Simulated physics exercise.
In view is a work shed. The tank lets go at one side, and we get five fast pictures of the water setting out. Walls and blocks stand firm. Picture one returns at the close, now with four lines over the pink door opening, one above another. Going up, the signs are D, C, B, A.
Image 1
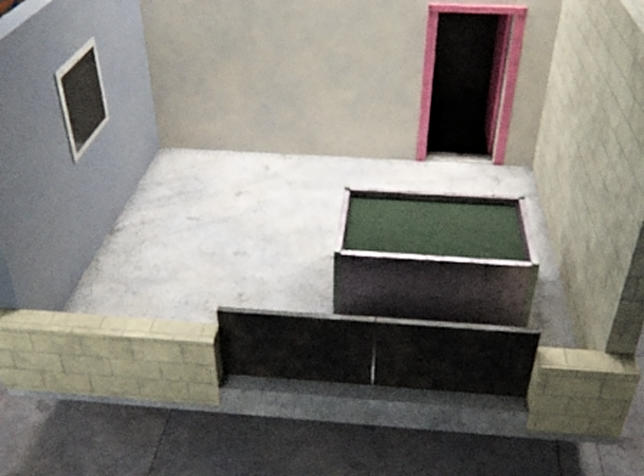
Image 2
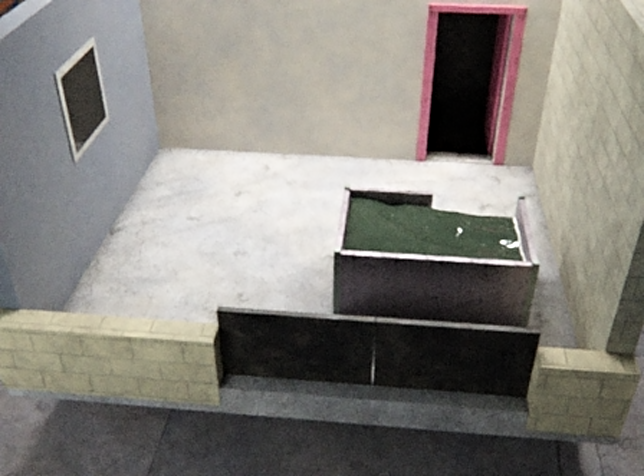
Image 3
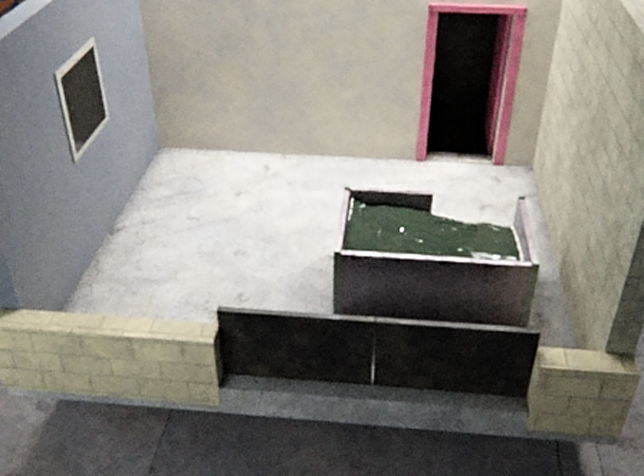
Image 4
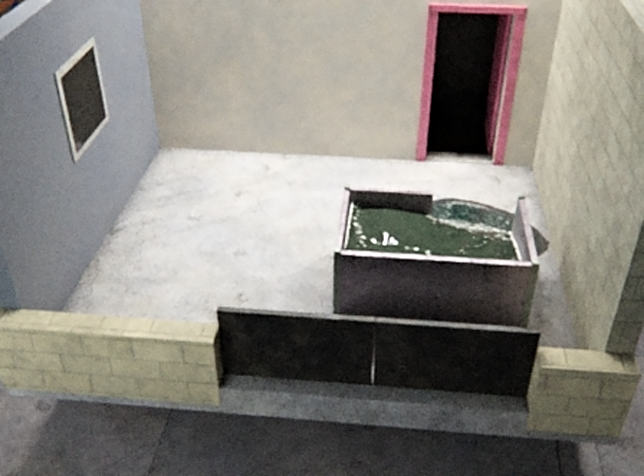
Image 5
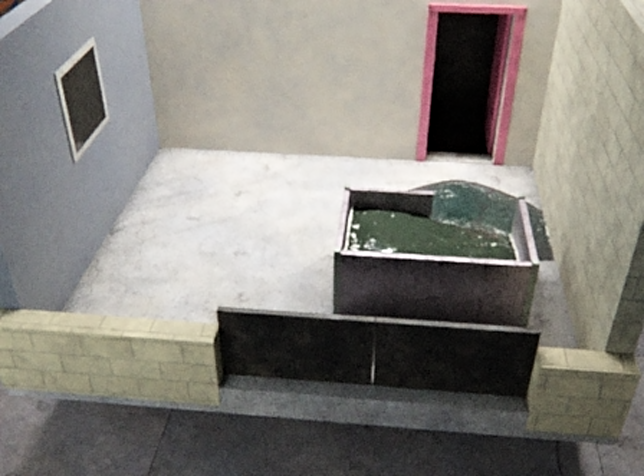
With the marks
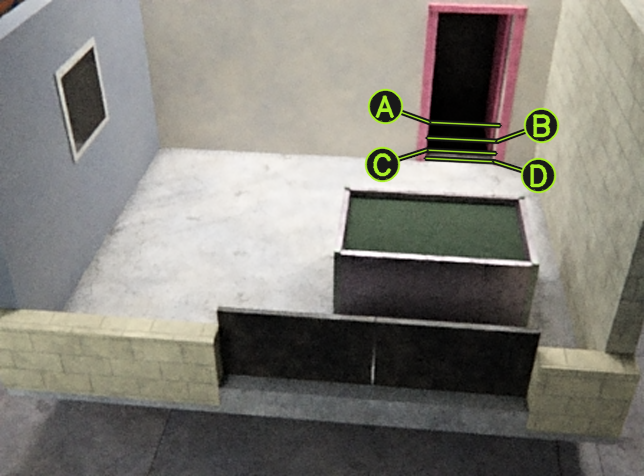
Green water in a tank sloshes, then pours over its back and right sides onto the floor.
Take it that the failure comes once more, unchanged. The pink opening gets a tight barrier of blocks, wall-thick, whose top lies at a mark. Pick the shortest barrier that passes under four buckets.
The answer is line B.
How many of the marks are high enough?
Two.
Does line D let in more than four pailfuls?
Yes, that goes wrong.
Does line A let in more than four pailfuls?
No, that is safe.
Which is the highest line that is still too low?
The answer is C.
In lime, A at (464, 123); B at (462, 139); C at (460, 151); D at (459, 159); from the bottom up D, C, B, A.
Choosing A, nothing gets over.
Choosing B, a splash gets over, under a bucket.
Choosing C, some 15 bucketfuls get in.
Choosing D, dozens of bucketfuls pour in.
